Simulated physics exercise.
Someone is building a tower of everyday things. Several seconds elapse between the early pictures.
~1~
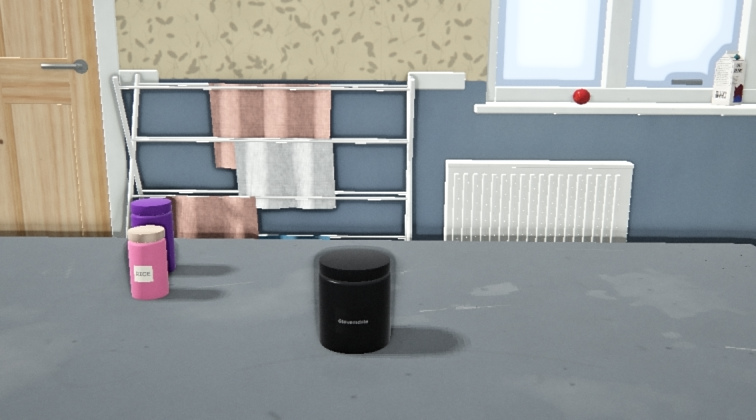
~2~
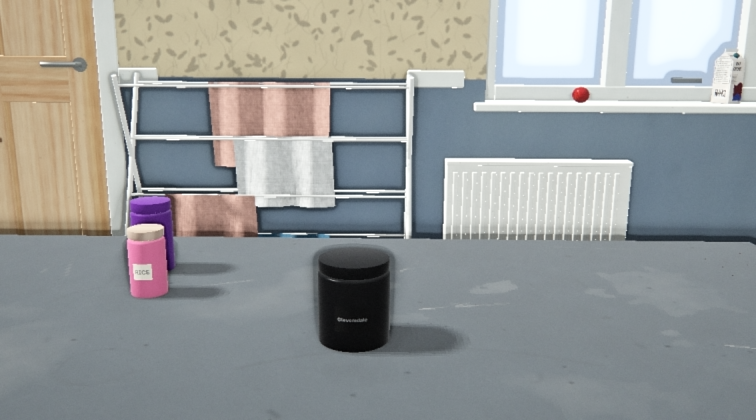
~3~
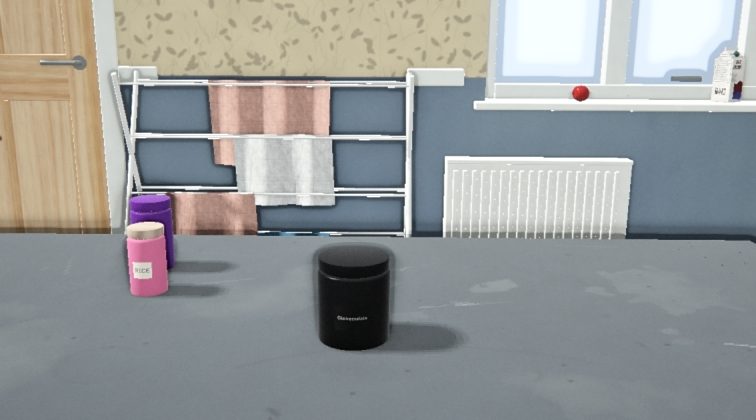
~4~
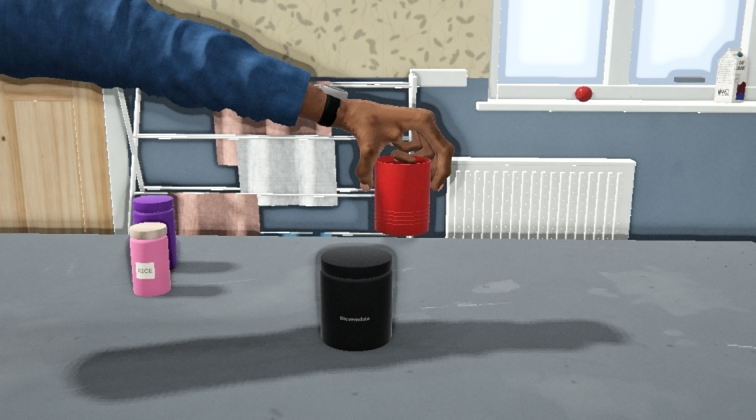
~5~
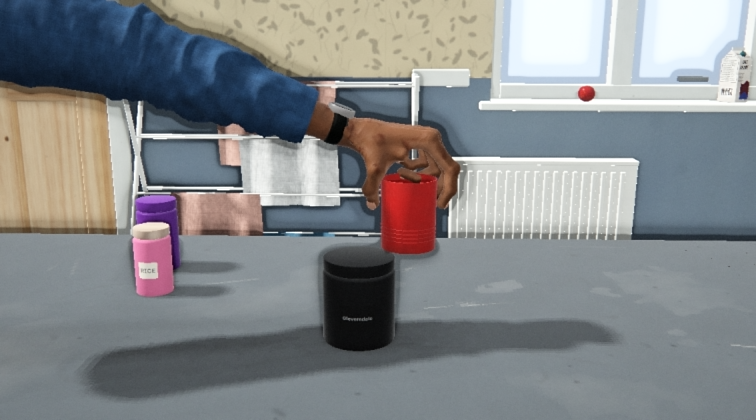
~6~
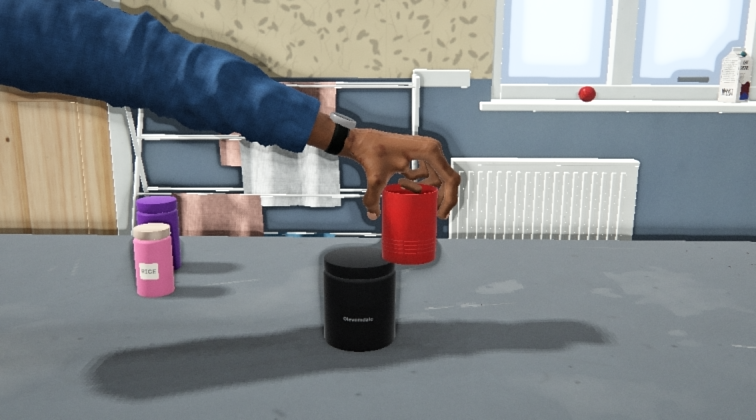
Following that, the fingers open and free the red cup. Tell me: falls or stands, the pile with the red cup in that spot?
My guess is a failure.
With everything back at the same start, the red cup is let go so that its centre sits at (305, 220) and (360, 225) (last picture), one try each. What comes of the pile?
Case one: The pile topples; case two: It stands firm.
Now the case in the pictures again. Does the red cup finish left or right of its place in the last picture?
Its movement is toward the right.
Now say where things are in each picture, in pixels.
The last thing is not in view yet, in the first picture.
The last thing is not in view yet; pink shaker (148, 261), in the second picture.
The last thing is not in view yet; black jar (354, 296), in the third picture.
Coming down; red cup (402, 195), in the fourth picture.
Coming down; red cup (409, 212); pink shaker (153, 259), in the fifth picture.
In place under the hand; red cup (409, 223); black jar (360, 297), in the sixth picture.
Then, 0.30 s past the last view, red cup now fallen.
Then, 0.40 s past the last view, things are still on the move.
Then, 0.70 s past the last view, nothing new.
Then, 2.20 s past the last view, red cup resting near (457, 315).
Finally, fallen, red cup; the other 3 still in place. Final places as the last picture's camera would see them, red cup near (457, 317). The pile comes apart.
